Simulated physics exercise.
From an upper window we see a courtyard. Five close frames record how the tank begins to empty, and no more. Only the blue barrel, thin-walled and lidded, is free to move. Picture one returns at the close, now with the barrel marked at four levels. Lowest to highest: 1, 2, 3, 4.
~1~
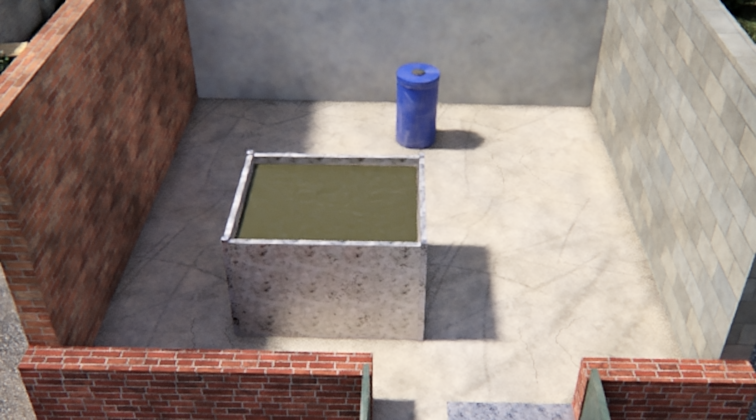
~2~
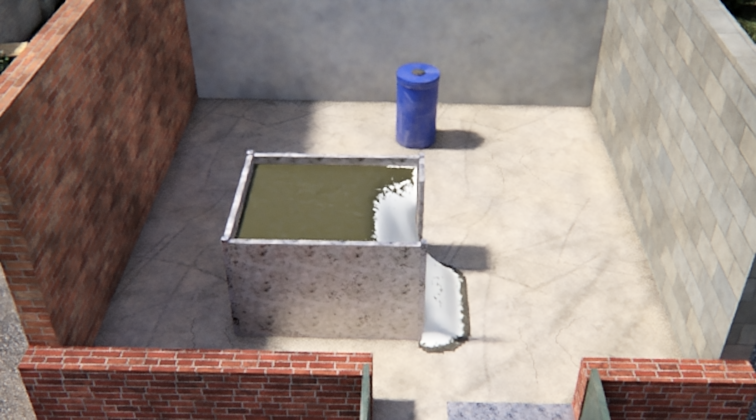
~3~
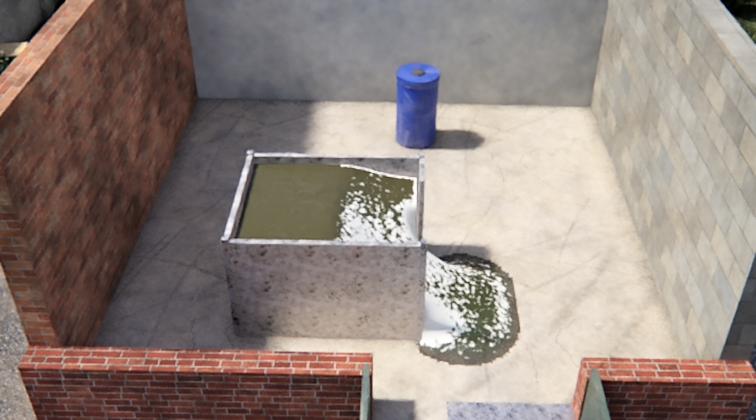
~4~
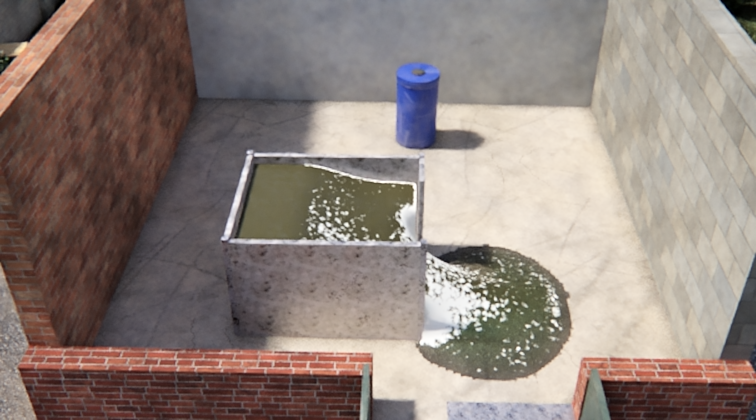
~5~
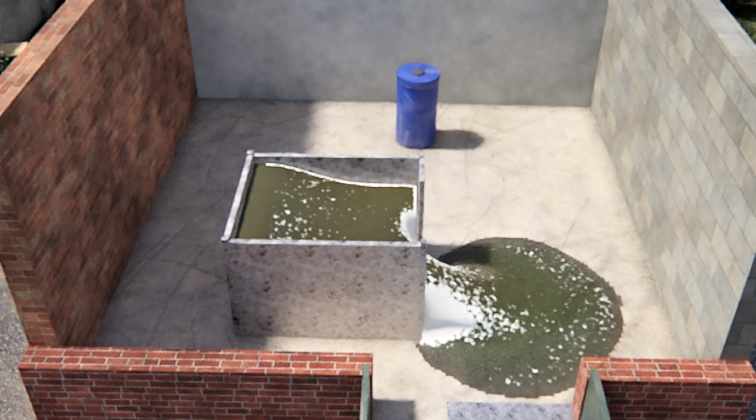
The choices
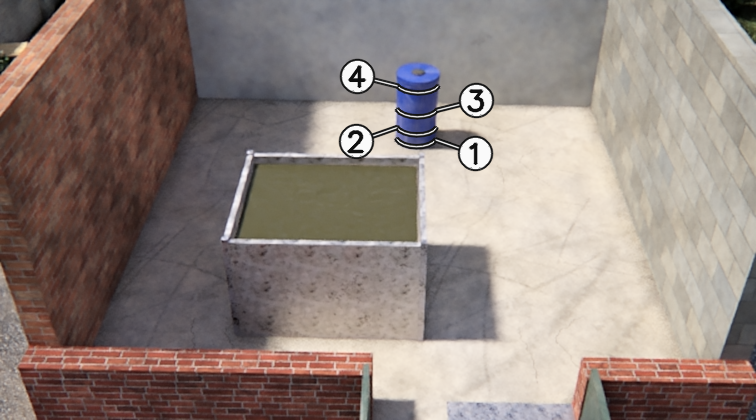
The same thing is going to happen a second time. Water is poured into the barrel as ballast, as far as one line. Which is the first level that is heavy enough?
Take 2.
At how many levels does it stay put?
Three of the four.
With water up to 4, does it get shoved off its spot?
No, that is safe.
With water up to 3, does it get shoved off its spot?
No, that is safe.
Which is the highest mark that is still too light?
The answer is 1.
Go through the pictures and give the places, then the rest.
Lid of the blue barrel at (417, 73); tank full, its middle at (331, 203); open gate at (476, 359), in the first picture.
In the second picture, 2 % of the ground under water, its edge towards the barrel at (451, 271).
In the third picture, 4 % of the ground under water, its edge towards the barrel at (443, 262).
In the fourth picture, 8 % of the ground under water, its edge towards the barrel at (462, 254).
Lid of the blue barrel at (417, 73); 12 % of the ground under water, its edge towards the barrel at (480, 247), in the fifth picture.
In white, 1 at (416, 146); 2 at (416, 134); 3 at (417, 116); 4 at (417, 92); from the bottom up 1, 2, 3, 4.
With 1, it is pushed about twice its own width away.
With 2, it does not move.
With 3, it does not move.
With 4, it does not move.
